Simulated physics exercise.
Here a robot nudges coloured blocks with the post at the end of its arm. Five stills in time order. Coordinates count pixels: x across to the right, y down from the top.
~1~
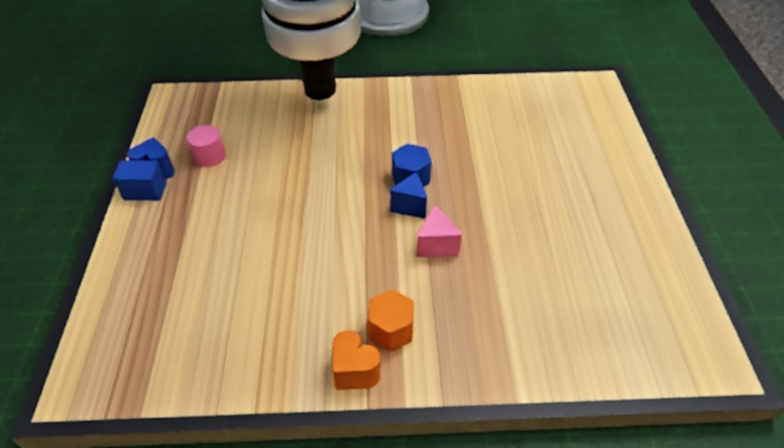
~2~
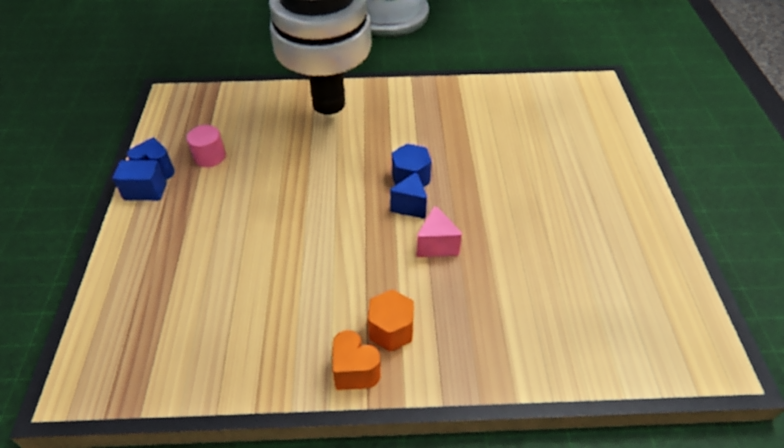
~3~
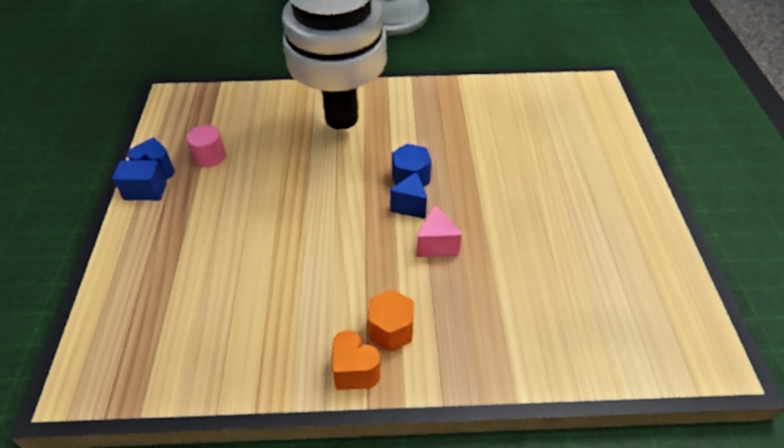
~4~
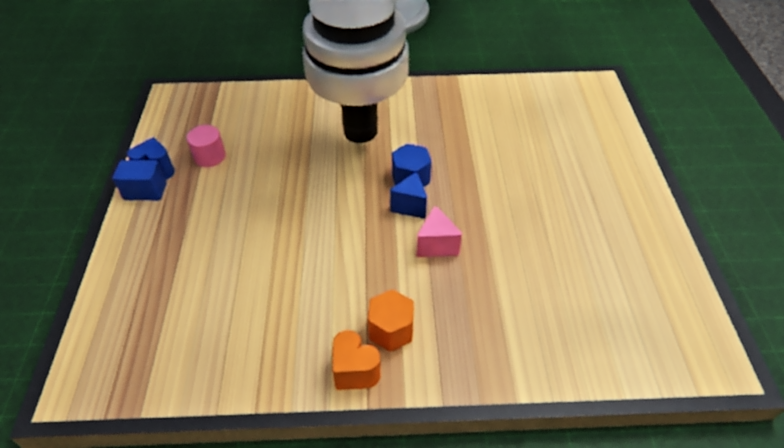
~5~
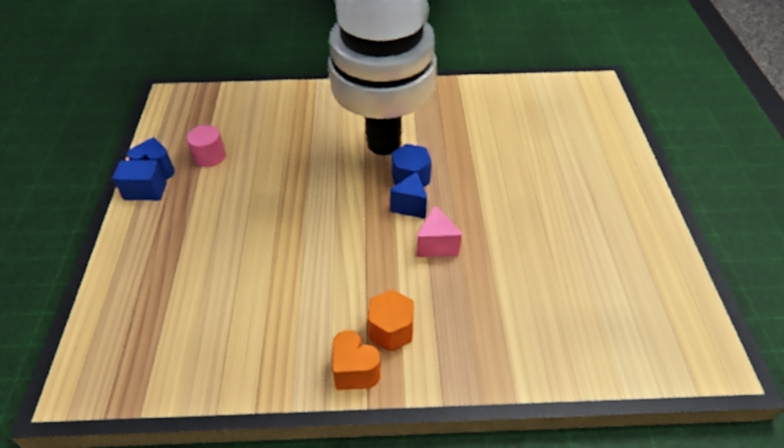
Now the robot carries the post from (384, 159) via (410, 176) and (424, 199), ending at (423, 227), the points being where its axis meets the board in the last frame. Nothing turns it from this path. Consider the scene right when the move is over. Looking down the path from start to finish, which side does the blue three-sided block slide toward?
It shifts to the right.
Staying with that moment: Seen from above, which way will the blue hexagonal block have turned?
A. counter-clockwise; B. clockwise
Letter A.
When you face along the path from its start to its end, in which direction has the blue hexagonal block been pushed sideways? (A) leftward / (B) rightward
My answer is option A.
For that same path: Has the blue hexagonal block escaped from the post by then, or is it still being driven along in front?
I think the post loses the blue hexagonal block somewhere along the way.
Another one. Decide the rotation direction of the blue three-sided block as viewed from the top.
Spin direction: Clockwise.
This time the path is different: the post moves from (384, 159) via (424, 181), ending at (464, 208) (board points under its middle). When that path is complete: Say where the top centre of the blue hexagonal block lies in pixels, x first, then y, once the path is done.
Around pixel (495, 208).
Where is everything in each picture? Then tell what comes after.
Tip of the post (321, 91), middles of tops, blue three-sided block (411, 186), blue hexagonal block (411, 156), pink three-sided block (438, 225), in the first picture.
Post (329, 105), nothing pushed, in the second picture.
Post (342, 120), nothing pushed, in the third picture.
Post (361, 133), nothing pushed, in the fourth picture.
Post (384, 144), blue three-sided block (411, 186), blue hexagonal block (411, 156), pink three-sided block (438, 225), in the fifth picture.
What follows on the original path. One third of the way, post (410, 162); blue three-sided block (414, 193), turned 45° clockwise; blue hexagonal block (439, 173).
Two thirds of the way, post (424, 186); blue three-sided block (415, 200), turned 60° clockwise; blue hexagonal block (461, 193), turned 30° anticlockwise.
At the end, post (424, 213); blue three-sided block (405, 226), turned 75° clockwise; blue hexagonal block (465, 197), turned 40° anticlockwise; pink three-sided block (443, 230), turned 15° clockwise.
